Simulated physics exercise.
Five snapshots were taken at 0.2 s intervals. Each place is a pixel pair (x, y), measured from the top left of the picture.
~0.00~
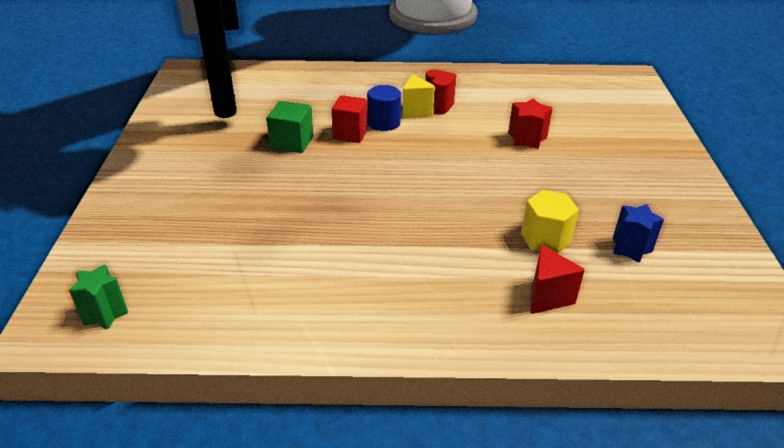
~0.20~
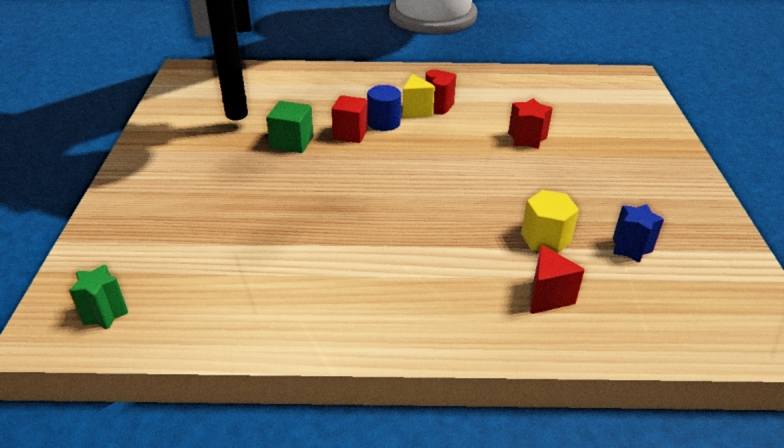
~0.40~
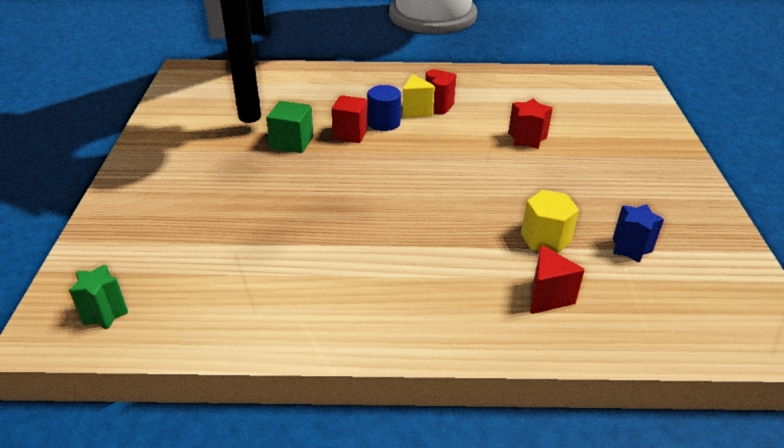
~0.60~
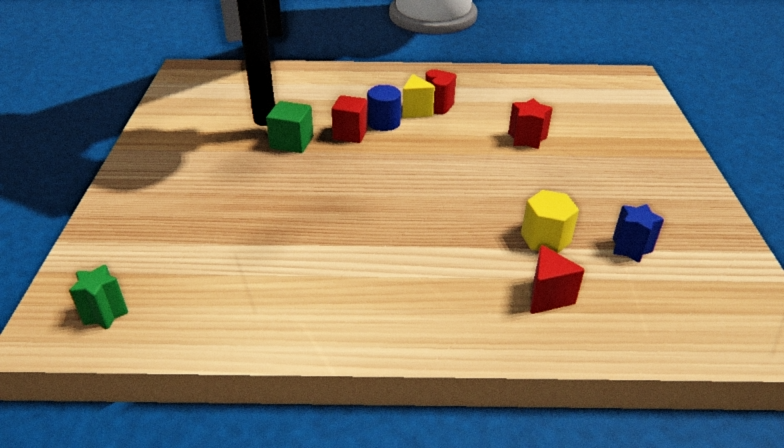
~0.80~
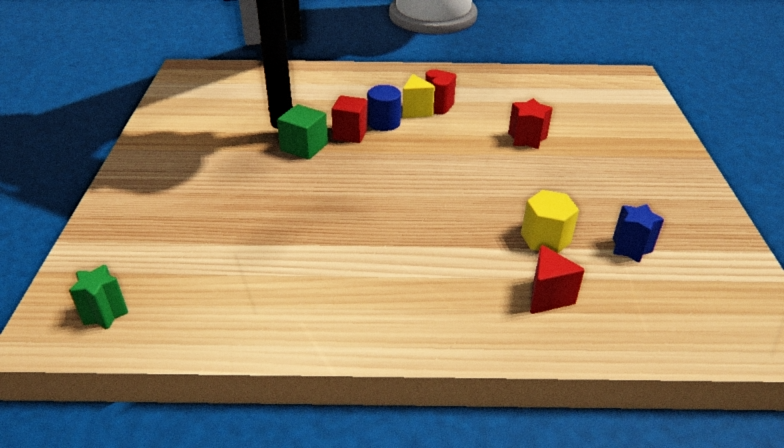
In the video, a black rod moves rightward above a wooden board scattered with red, green, blue and yellow blocks, reaches the green cube, and pushes it slightly to the right while the other blocks stay still.
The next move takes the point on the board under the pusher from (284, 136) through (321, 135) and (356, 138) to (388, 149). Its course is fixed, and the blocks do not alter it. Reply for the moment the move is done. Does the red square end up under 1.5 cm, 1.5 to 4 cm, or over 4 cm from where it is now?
It moves more than 4 cm.
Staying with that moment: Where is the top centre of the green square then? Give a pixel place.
Its top middle will sit at (321, 120).
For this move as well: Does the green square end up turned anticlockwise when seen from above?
I believe not.
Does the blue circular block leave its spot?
Yes - that is the case.
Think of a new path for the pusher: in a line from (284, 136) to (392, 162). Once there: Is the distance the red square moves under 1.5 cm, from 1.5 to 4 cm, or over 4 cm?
Once the path ends, it will sit under 1.5 cm from where it is now.
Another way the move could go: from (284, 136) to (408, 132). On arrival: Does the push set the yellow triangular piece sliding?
Short answer: Yes.
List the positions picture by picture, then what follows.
The first frame shows pusher tip (226, 114); block tops, green square (289, 110); red square (349, 103); blue circular block (384, 92); yellow triangular piece (417, 82).
The second frame shows pusher (237, 116); blocks unchanged.
The third frame shows pusher (250, 118); blocks unchanged.
The fourth frame shows pusher (265, 121); blocks unchanged.
The fifth frame shows pusher (282, 125); green square (302, 115); red square (349, 103); blue circular block (384, 92); yellow triangular piece (417, 82).
What follows on the original path. One third of the way, pusher (320, 124); green square (319, 119), turned 45° clockwise.
Two thirds of the way, pusher (356, 127); green square (321, 120), turned 55° clockwise; red square (382, 105), turned 20° anticlockwise; blue circular block (396, 89); yellow triangular piece (423, 79), turned 15° clockwise.
At the end, pusher (388, 138); green square (321, 120), turned 55° clockwise; red square (406, 107), turned 65° anticlockwise; blue circular block (396, 89); yellow triangular piece (423, 79), turned 15° clockwise.
